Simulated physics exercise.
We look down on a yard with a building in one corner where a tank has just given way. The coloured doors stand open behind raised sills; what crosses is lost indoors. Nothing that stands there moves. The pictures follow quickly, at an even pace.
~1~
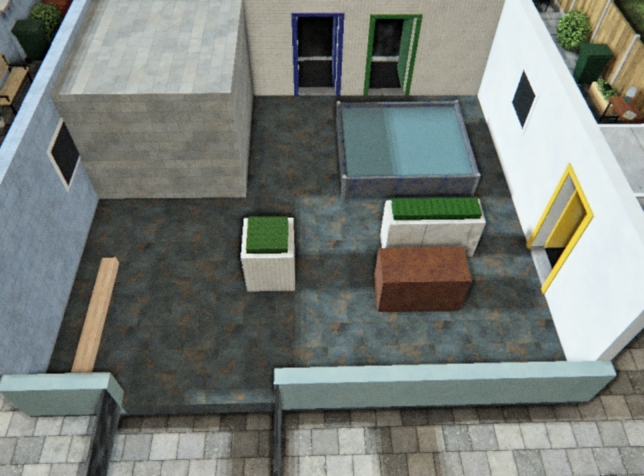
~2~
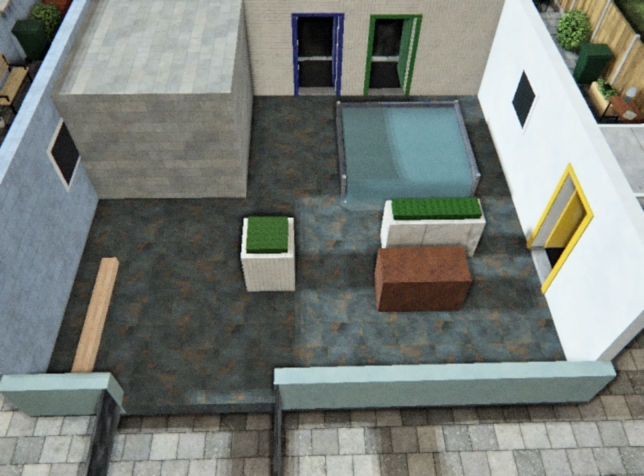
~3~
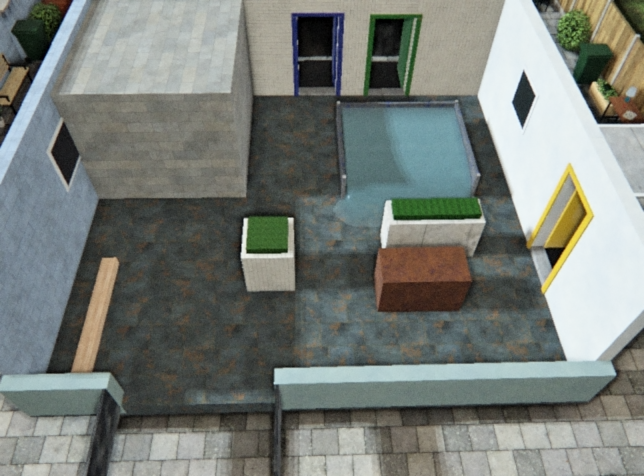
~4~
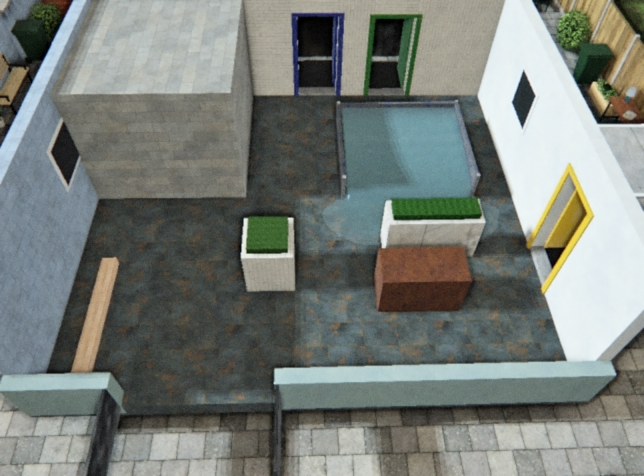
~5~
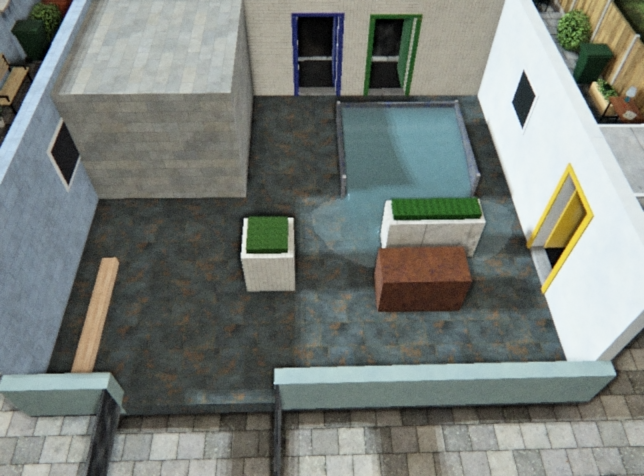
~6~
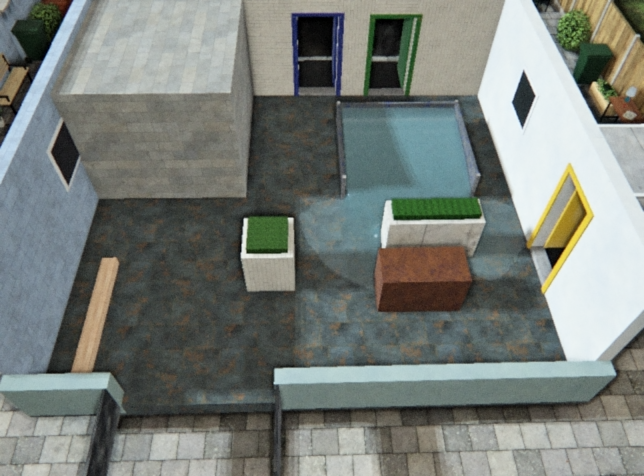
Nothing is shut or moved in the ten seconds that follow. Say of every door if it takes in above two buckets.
In the end: The blue door stays under that; the yellow door takes more than that; the green door stays under that.
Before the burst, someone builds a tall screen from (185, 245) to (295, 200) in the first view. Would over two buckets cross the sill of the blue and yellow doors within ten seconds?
One by one: The blue door lets less in, the yellow door passes that mark.
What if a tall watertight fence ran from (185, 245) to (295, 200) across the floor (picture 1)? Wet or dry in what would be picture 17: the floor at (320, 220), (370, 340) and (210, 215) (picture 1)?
One after the other: Awash, wet, free of water.
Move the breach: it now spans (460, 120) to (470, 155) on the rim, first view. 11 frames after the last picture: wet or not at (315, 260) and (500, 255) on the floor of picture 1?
As listed: Clear, covered.
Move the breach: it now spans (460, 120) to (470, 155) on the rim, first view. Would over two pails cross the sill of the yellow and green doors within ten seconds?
My reading: Yellow door takes less; green door is over.
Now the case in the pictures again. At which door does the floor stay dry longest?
The blue door.
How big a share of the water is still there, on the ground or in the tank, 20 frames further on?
Close to 96 %.
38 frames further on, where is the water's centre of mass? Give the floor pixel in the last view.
At about (382, 231).
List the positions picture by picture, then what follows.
The first frame shows the water tank at (404, 140) is whole and still.
In the second frame, water pours out at (408, 190) and has run to a hidden place.
In the third frame, the front is at a hidden place, out from the gap at (408, 192).
In the fourth frame, water pours out at (408, 192) and has run to (491, 227).
In the fifth frame, the front is at (501, 241), out from the gap at (408, 192).
In the sixth frame, water pours out at (408, 193) and has run to (495, 274).
A moment on, water covers 20 % of the floor; the blue door not reached, the yellow door under two buckets in, the green door not reached.
Next, water covers 35 % of the floor; the blue door not reached, the yellow door over two buckets in, the green door not reached.
Then, water covers 60 % of the floor; the blue door not reached, the yellow door over two buckets in, the green door not reached.
Later, water covers 75 % of the floor; the blue door not reached, the yellow door over two buckets in, the green door wet at the sill, nothing in.
In the end, water covers 95 % of the floor; the blue door wet at the sill, nothing in, the yellow door over two buckets in, the green door wet at the sill, nothing in.
